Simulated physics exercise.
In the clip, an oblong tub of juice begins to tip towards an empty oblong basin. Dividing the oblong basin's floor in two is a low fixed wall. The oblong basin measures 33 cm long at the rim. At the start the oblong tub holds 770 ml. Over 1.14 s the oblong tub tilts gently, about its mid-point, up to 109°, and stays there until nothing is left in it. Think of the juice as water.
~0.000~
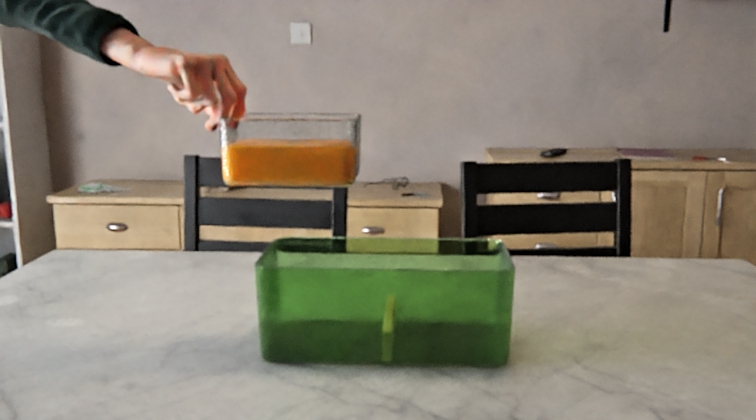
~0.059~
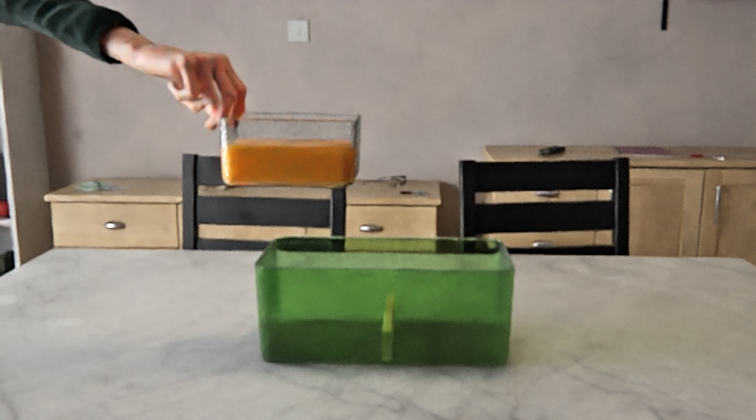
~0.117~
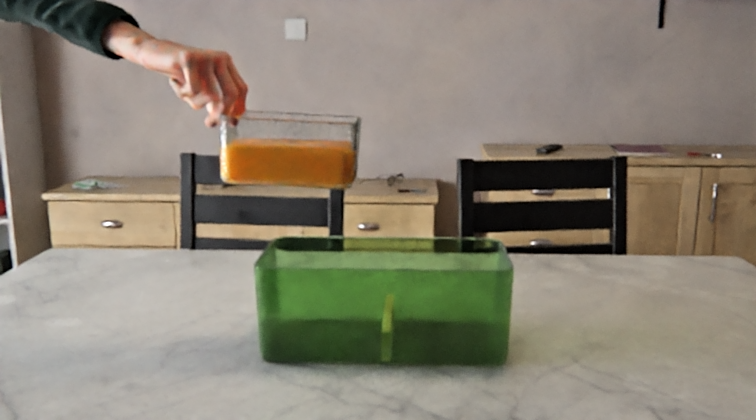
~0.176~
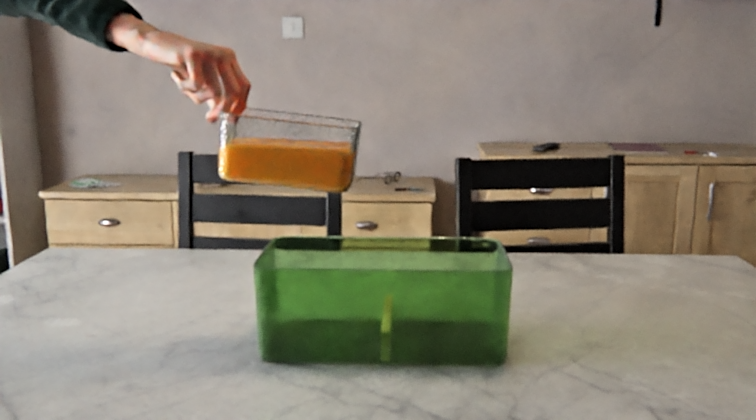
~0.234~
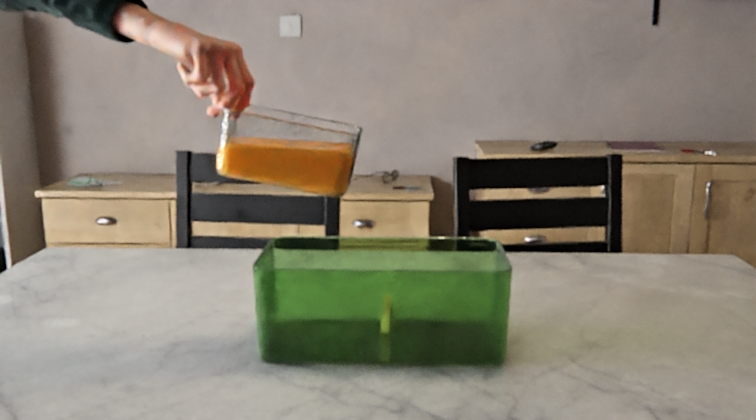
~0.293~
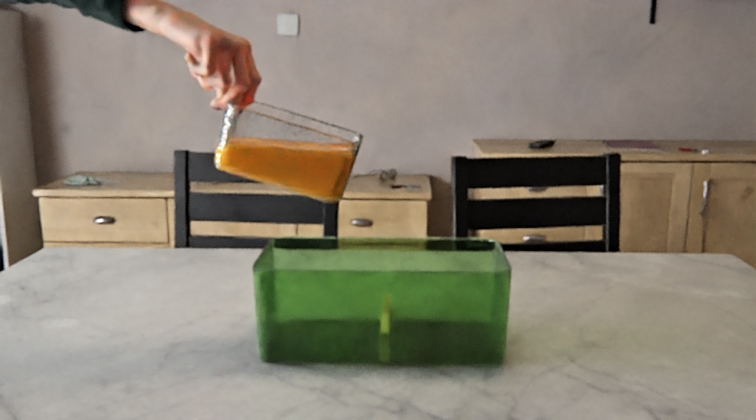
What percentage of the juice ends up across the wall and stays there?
About 60 per cent.
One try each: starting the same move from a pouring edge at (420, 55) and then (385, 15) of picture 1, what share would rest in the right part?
Try 1: 80 %; try 2: 90 %.
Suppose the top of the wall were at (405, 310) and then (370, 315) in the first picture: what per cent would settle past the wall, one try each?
It comes to 45 per cent, and then 70 per cent.
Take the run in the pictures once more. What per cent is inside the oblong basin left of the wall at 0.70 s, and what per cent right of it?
Left roughly 1, right roughly 18.
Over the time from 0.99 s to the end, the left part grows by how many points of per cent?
About 16 percent.
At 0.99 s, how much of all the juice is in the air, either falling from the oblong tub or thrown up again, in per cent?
Airborne share: Near 8 %.
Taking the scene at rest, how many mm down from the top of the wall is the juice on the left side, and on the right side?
Left: Roughly 28 mm; right: Roughly 20 mm.
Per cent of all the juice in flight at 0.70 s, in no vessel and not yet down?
It comes to roughly 36 per cent.
By 0.70 s the tilt is 73° and 45 per cent is still to pour, 1 is left of the wall and 17 right of it.
By 0.99 s the tilt is 105° and 10 per cent is still to pour, 23 is left of the wall and 59 right of it.
By 1.30 s the tilt is 109° and 0 per cent is still to pour, 39 is left of the wall and 60 right of it.
By 1.64 s the tilt is 109° and 0 per cent is still to pour, 39 is left of the wall and 60 right of it.
At rest 39 per cent lies left of the wall, 60 right of it and 1 outside.
